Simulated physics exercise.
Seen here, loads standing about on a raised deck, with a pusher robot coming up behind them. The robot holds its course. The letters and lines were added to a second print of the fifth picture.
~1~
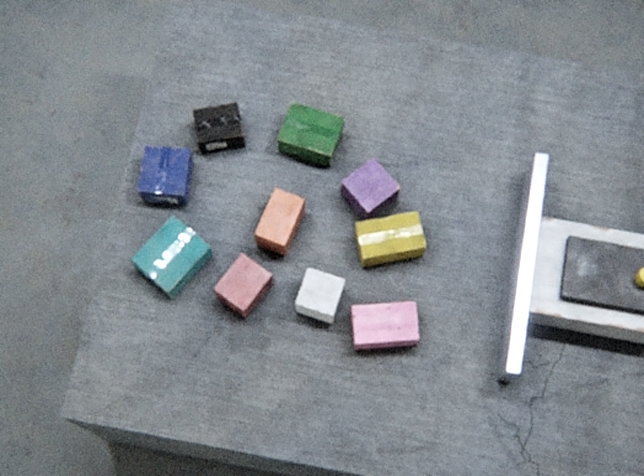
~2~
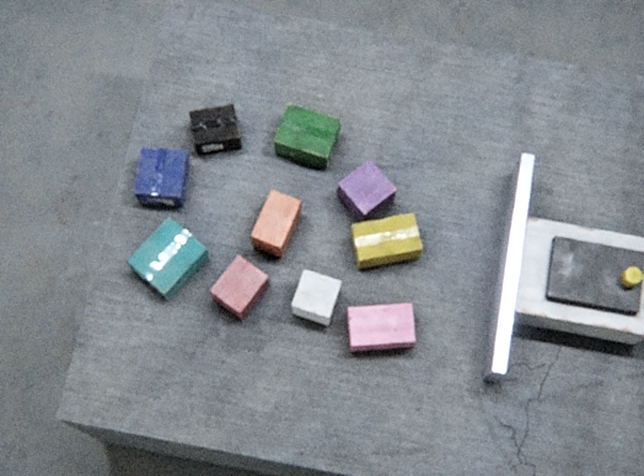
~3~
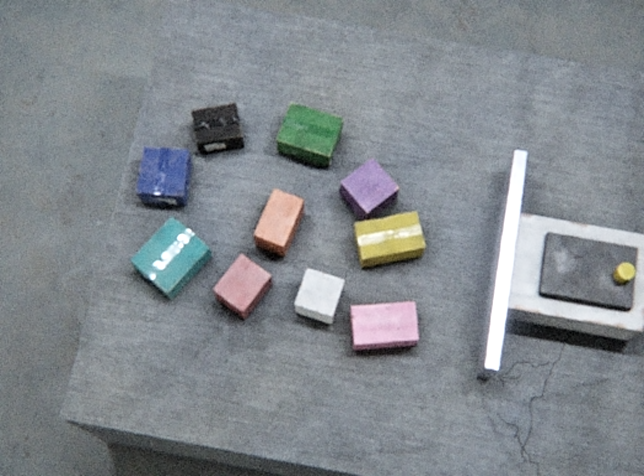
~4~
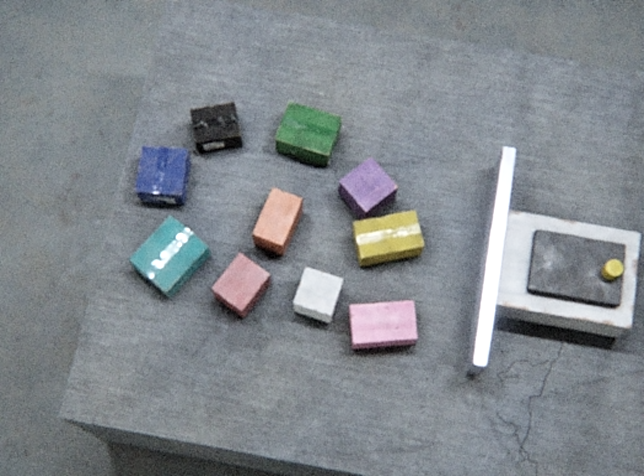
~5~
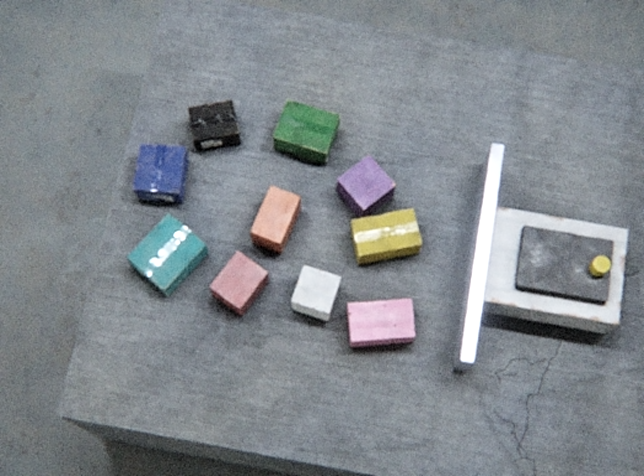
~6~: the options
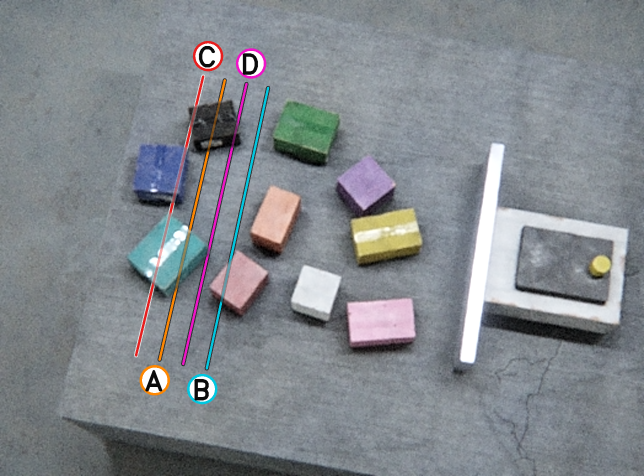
A white pusher robot with a wide flat blade and a yellow knob on its dark top slides slowly leftward across a grey raised deck, seen from above at an angle. To its left stand scattered boxes: black, green and blue at the back, purple, orange and yellow between, turquoise, dusty red, white and pink nearer. The robot closes some of the gap, touching nothing, while the boxes stay put and the view jitters slightly.
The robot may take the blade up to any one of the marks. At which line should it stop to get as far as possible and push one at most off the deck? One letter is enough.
At B, and not beyond.
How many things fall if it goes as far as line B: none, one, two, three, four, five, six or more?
By then, one.
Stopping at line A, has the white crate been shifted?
Yes.
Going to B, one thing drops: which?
The turquoise box.
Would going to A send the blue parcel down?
Yes.
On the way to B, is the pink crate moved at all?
Yes.
On the marked copy, A at (194, 214); B at (239, 222); C at (171, 210); D at (216, 218).
Taking B. A third of the way, robot (468, 247); pink crate (341, 307); white crate (294, 287).
Two thirds of the way, robot (380, 231); turquoise box (132, 244); red crate (170, 270).
When it is over, robot (314, 219); turquoise box over the edge; red crate (106, 260); one fallen.
As for the rest, A drops three; C drops five; D drops two.
